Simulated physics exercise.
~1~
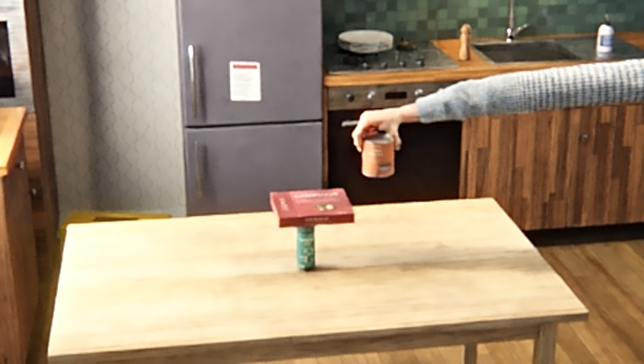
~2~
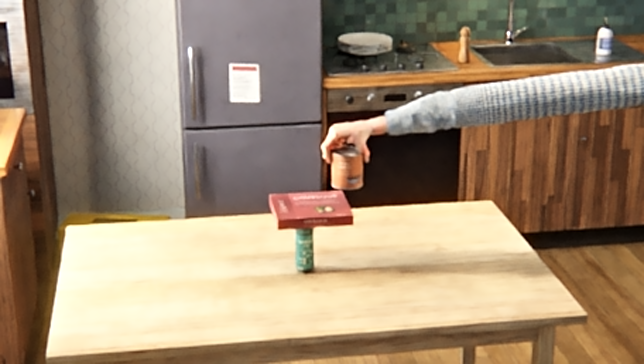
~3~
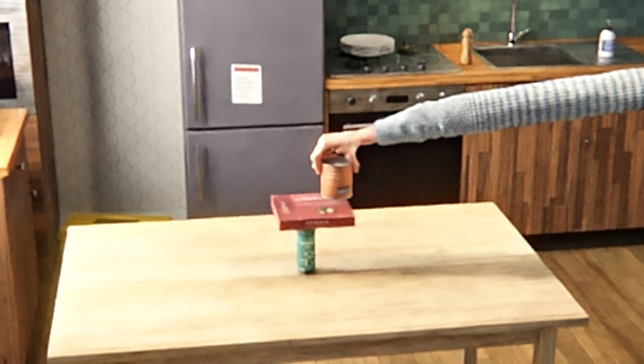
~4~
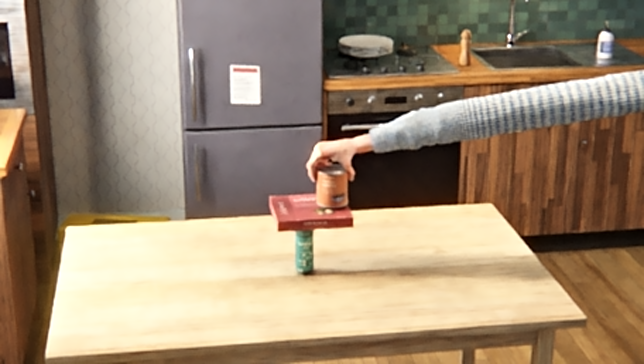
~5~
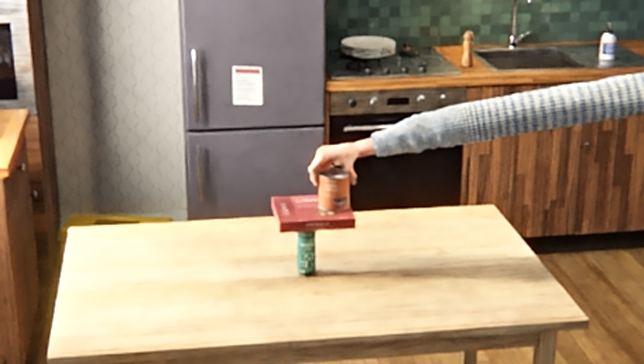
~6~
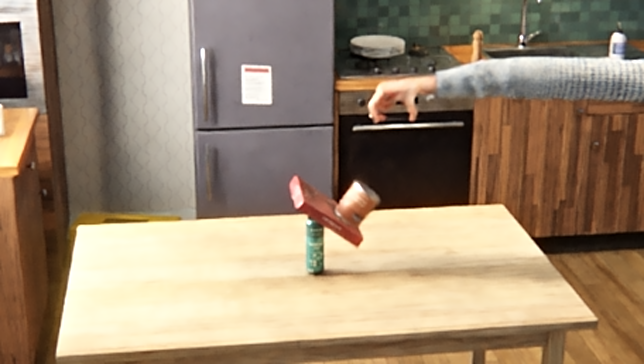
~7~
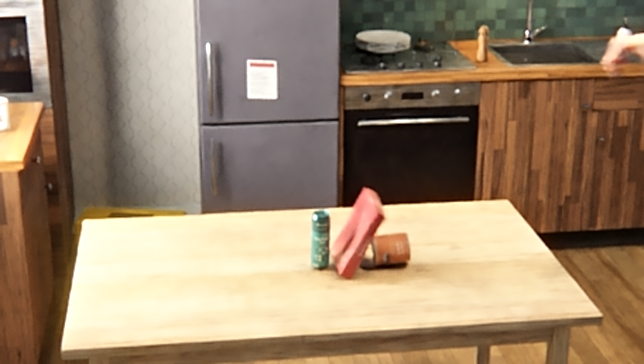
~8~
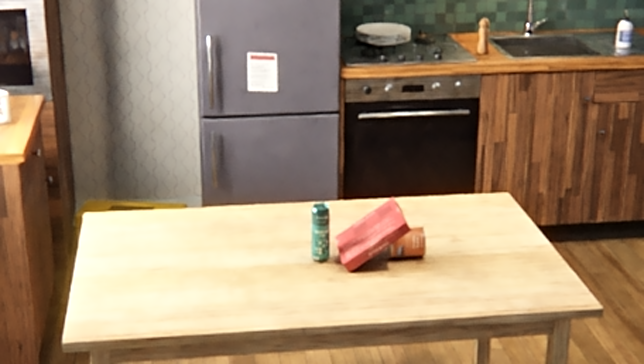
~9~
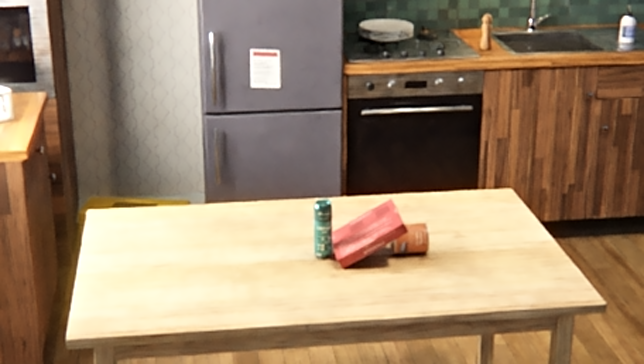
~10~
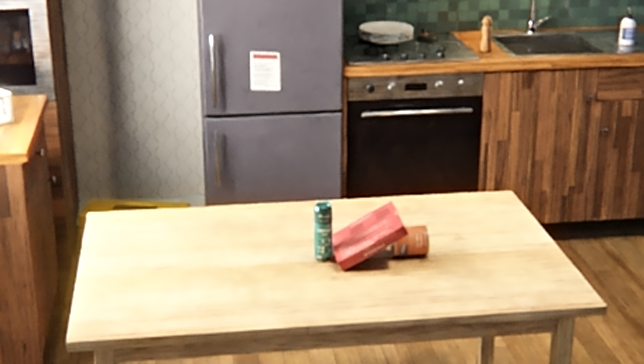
An orange tin, held from above by a hand in a grey knitted sleeve, moves left over a pale wooden table in a kitchen, seen from slightly above by a gently swaying camera. On the table a red packet lies flat across an upright turquoise can, with a grey fridge, oven and sink behind. The hand lowers the tin onto the packet's right side, then lets go and draws back to the right. The packet tips right, and both it and the tin tumble to the tabletop. At the end the packet leans against the fallen tin, while the can still stands.
